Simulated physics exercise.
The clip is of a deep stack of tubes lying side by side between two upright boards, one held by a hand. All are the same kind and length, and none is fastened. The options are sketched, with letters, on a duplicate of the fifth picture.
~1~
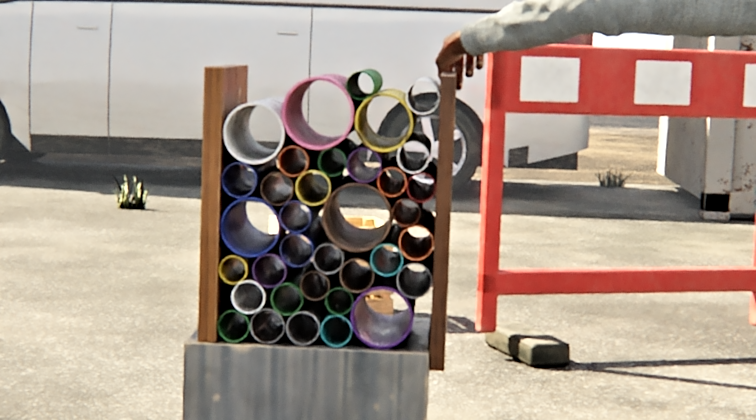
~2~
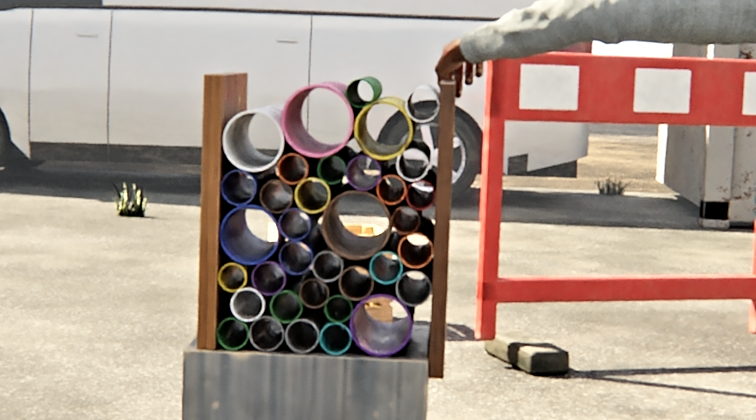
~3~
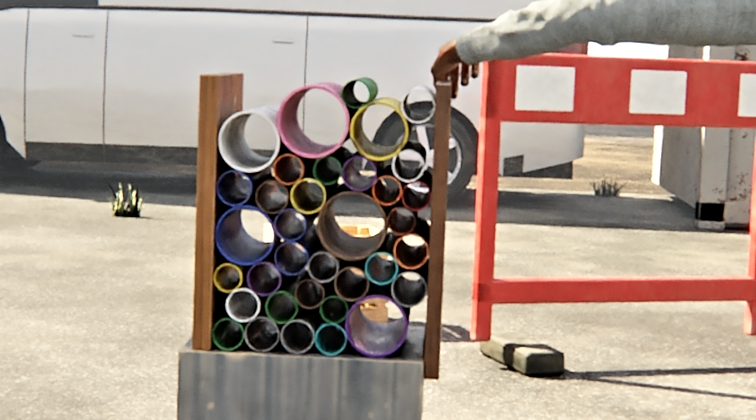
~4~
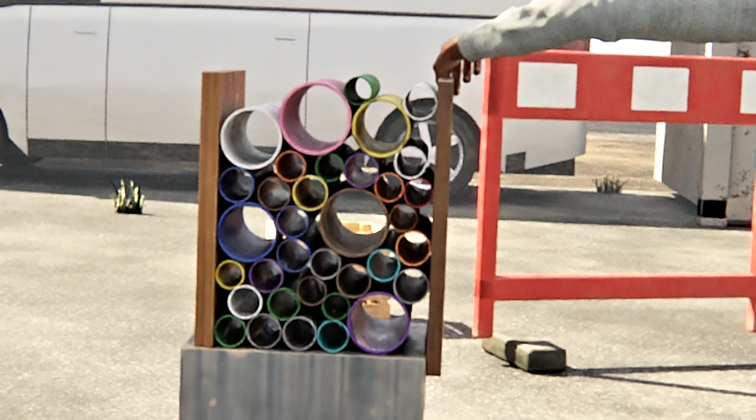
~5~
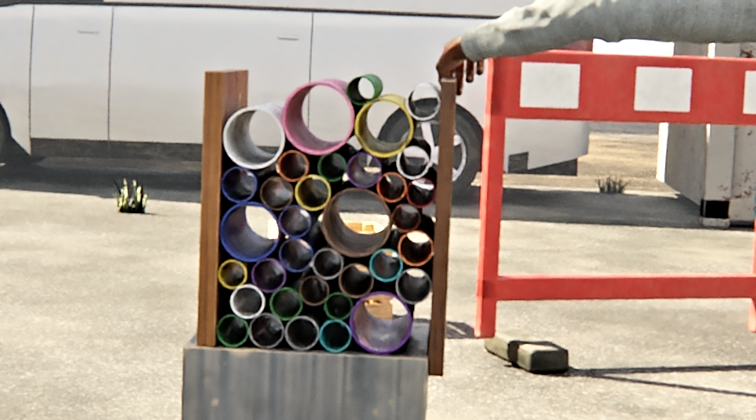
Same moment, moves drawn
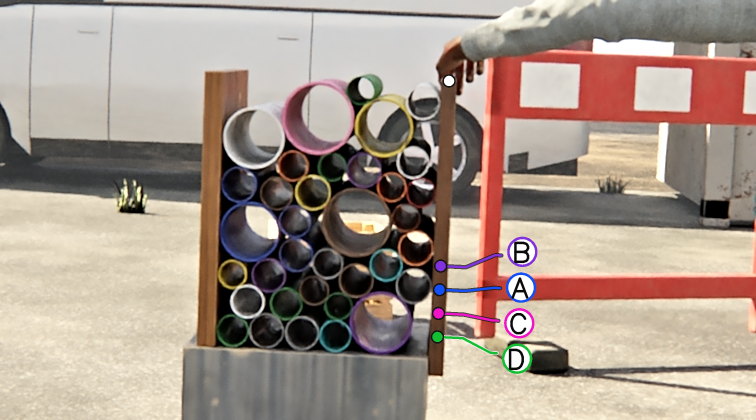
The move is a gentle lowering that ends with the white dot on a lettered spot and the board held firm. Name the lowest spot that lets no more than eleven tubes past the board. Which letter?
A is the limit.
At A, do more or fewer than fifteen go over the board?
It loses fewer than fifteen.
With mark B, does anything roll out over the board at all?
Yes.
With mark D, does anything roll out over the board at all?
Yes.
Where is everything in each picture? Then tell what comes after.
A brown tube (357, 217); a blue tube (295, 217); a purple tube (365, 165), in the first picture.
A purple tube (364, 173); a blue tube (239, 188), in the second picture.
Side board (438, 220); a green tube (228, 334), in the third picture.
A grey tube (411, 286); a white tube (245, 302), in the fourth picture.
A brown tube (357, 222); a blue tube (295, 222); a purple tube (364, 170), in the fifth picture.
On the copy, A at (439, 290); B at (441, 266); C at (438, 313); D at (437, 337); the white dot at (449, 81).
On A. First, top of the board (437, 166).
Then, top of the board (433, 259).
Finally, top of the board (432, 288), nine out over the board.
By contrast, B about five out over the board; C more than eleven out over the board; D more than eleven out over the board.
